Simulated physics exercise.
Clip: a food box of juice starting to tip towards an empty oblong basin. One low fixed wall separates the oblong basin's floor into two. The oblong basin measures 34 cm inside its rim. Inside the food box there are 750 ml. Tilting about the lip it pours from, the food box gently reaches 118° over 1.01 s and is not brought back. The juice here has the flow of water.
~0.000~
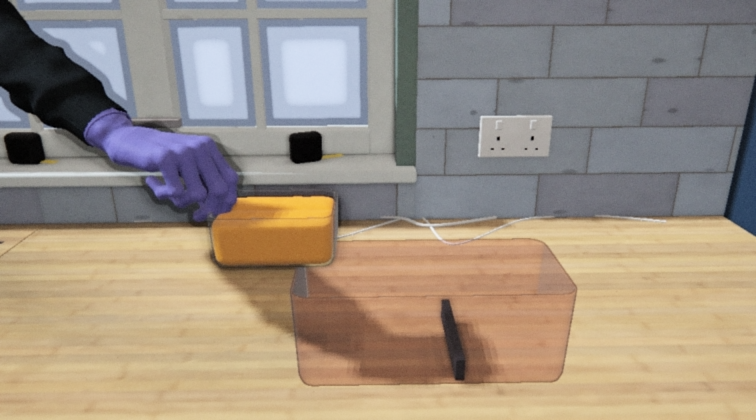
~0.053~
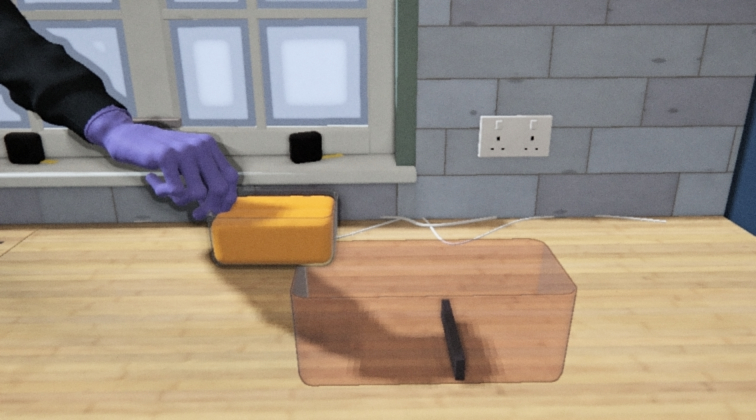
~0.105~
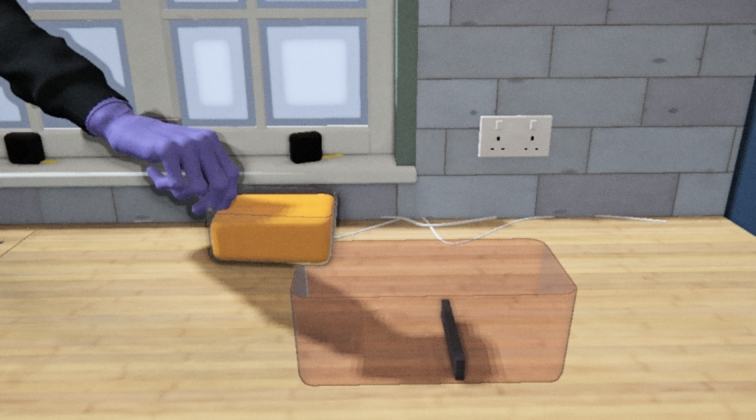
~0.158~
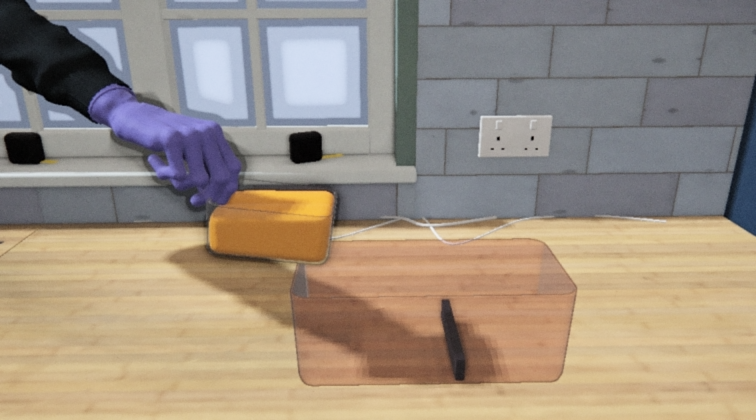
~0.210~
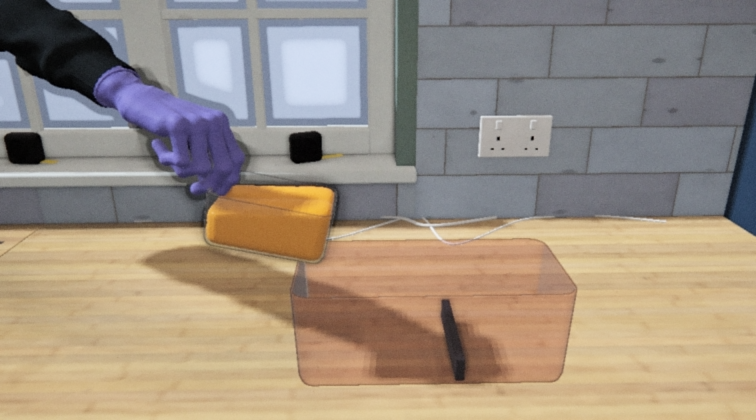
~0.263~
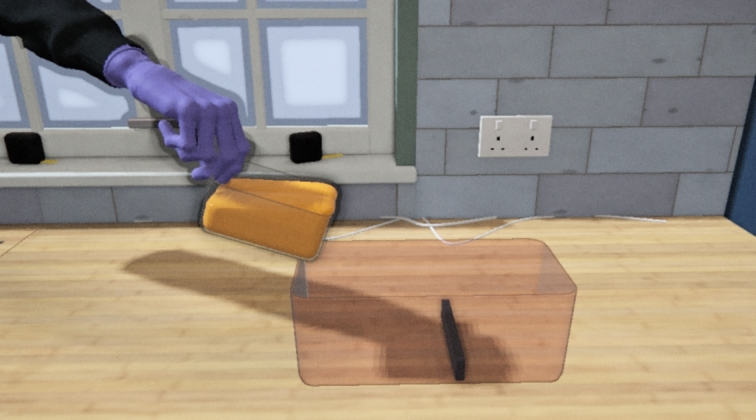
On a wooden worktop by a window, a purple-gloved hand held an orange box behind a clear, pinkish basin, then slowly lifted its left side, tilting it gently to the right.
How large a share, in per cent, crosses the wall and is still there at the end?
A share of about 22 per cent.
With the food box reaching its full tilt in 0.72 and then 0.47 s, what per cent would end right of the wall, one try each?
I'd expect close to 30 per cent and then close to 20 per cent.
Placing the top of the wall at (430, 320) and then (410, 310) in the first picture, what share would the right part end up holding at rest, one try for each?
Respectively 40 and 70 %.
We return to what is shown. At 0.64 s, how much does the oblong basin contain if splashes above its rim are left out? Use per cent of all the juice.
Around 28%.
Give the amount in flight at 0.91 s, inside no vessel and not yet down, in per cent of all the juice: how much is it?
I'd put it at about 6 per cent of the liquid.
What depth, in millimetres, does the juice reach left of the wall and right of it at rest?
Depths at rest: Left around 18 mm, right around 8 mm.
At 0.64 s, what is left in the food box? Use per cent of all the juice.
Around 26 percent.
By 0.64 s the tilt is 83° and 27 per cent is still to pour, 28 is left of the wall and 0 right of it.
By 0.91 s the tilt is 115° and 2 per cent is still to pour, 83 is left of the wall and 9 right of it.
By 1.20 s the tilt is 118° and 0 per cent is still to pour, 85 is left of the wall and 12 right of it.
By 1.51 s the tilt is 118° and 0 per cent is still to pour, 74 is left of the wall and 22 right of it.
At rest 74 per cent lies left of the wall, 22 right of it and 4 outside.
